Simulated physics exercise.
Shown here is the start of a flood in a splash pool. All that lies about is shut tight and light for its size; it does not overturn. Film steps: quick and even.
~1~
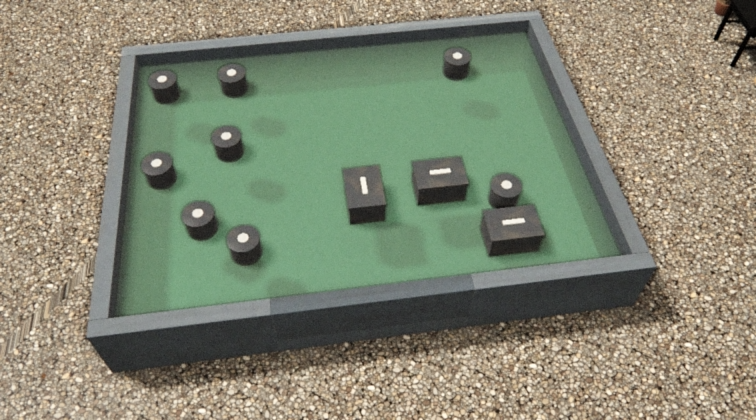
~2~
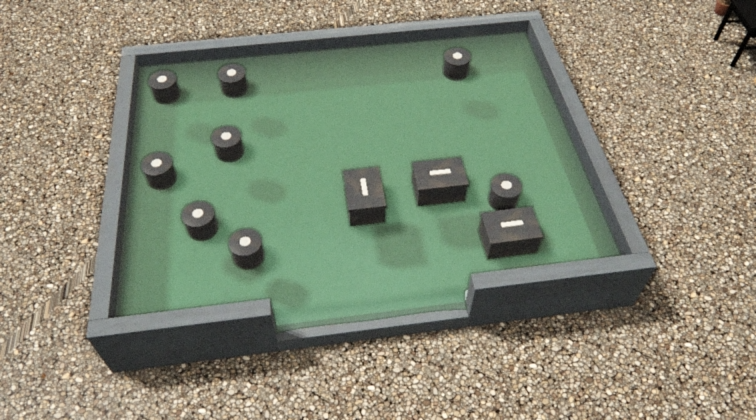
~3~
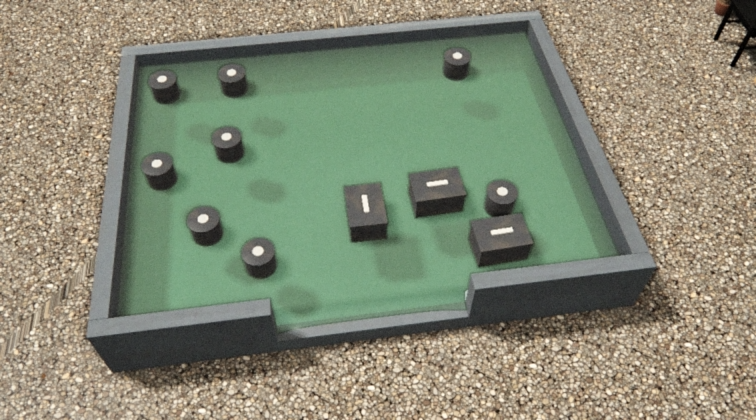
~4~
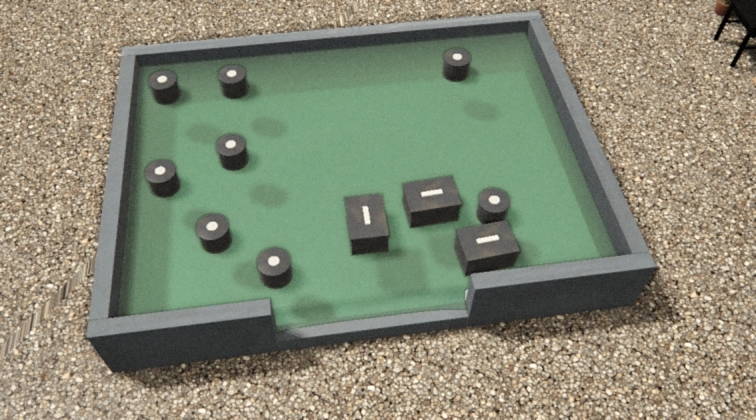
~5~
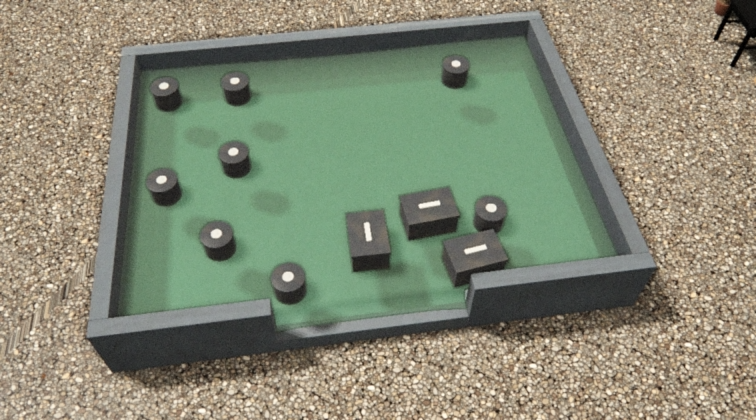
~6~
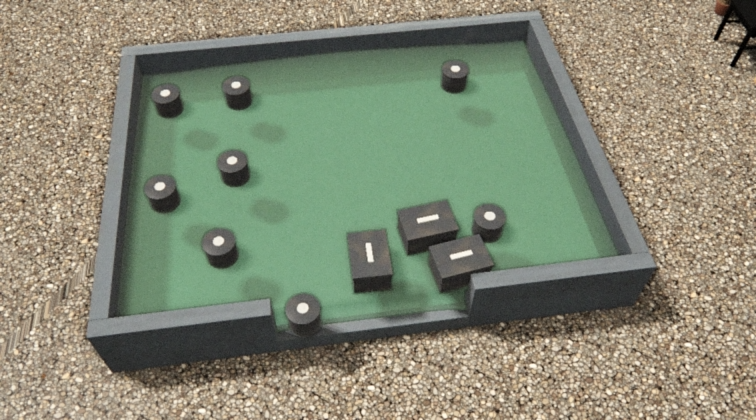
In a walled green pool, a section of the near wall disappeared, and the dark round tubs and boxy totes drifted gradually toward that side, with one round tub moving right up into the gap.
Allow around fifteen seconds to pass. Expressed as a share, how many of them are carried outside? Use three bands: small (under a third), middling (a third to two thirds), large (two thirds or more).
Middling.
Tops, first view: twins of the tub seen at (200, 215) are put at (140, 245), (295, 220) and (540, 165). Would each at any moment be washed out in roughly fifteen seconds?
The first remains behind, the second departs, the third departs.
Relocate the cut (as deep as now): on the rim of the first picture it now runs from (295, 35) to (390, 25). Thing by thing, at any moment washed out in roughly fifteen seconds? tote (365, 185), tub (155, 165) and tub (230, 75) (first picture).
First one held back, second held back, third flushed away.
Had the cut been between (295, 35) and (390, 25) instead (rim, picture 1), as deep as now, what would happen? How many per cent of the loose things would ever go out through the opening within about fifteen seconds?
Estimate: Close to 30 %.
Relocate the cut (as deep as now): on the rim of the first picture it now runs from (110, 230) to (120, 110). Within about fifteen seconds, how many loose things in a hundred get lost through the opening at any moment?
I'd put it near 60 percent.
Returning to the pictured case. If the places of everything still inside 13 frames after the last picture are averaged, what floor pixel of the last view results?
Around (269, 176).
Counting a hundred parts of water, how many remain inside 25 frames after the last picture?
54 %.
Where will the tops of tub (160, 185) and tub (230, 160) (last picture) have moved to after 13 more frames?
About (178, 225) and (257, 214).
A moment on, 3 of 11 are out; 8 afloat.
Next, 6 of 11 are out; 5 afloat.
Later, 6 of 11 are out; 5 afloat.
In the end, 6 of 11 are out; 5 afloat.
